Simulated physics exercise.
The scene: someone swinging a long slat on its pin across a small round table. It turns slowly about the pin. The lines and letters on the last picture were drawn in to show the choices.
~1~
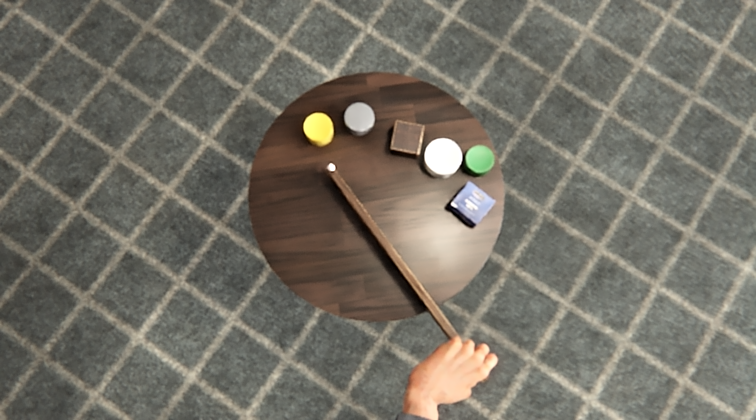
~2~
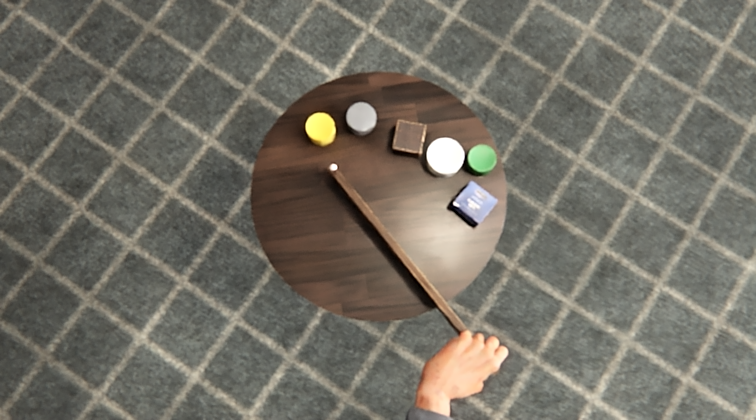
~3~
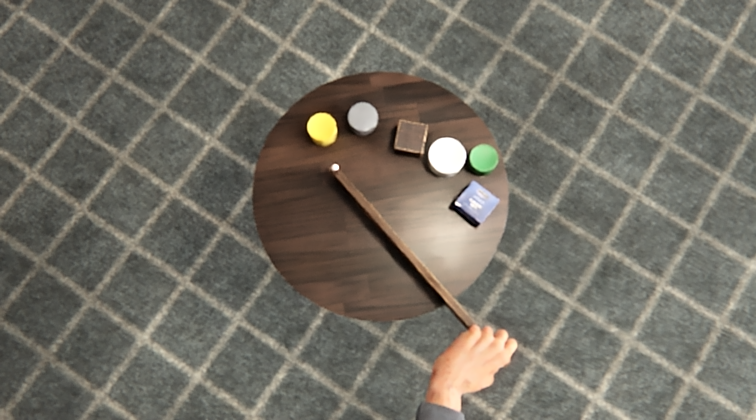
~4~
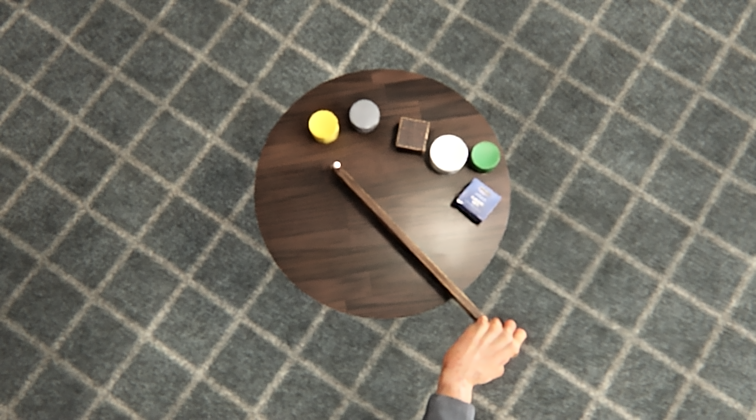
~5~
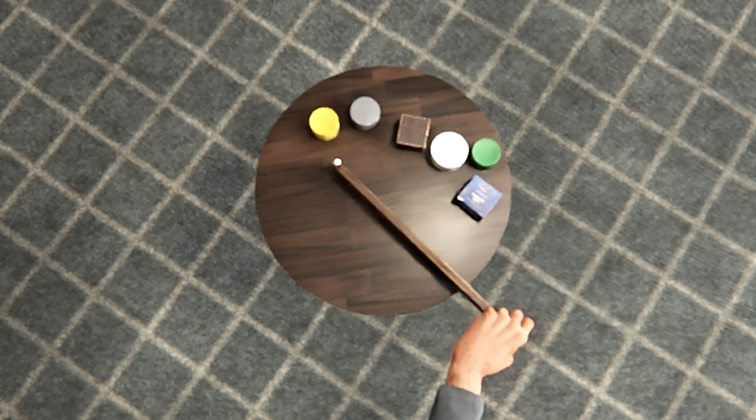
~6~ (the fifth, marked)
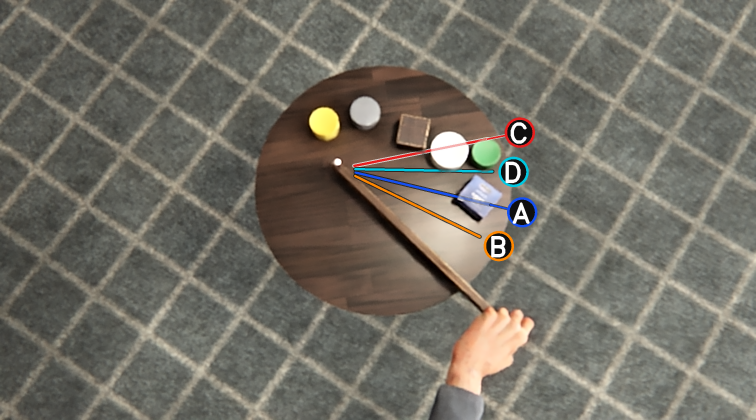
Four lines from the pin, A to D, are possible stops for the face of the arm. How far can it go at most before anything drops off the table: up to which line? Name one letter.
The farthest safe stop is D.
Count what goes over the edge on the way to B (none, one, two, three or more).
The count is none.
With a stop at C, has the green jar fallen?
Yes.
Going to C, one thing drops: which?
It is the green jar.
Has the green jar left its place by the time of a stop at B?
No.
On the marked copy, A at (422, 189); B at (417, 206); C at (421, 153); D at (424, 170).
Following D. Soon after the start, arm (414, 205); green jar (485, 155); blue packet (478, 198).
Later, arm (422, 183); green jar (485, 152); blue packet (479, 180).
In the end, arm (424, 167); green jar (487, 126); blue packet (482, 154); nothing has fallen.
As for the rest, A is safe but short; B is safe but short; C drops the green jar.
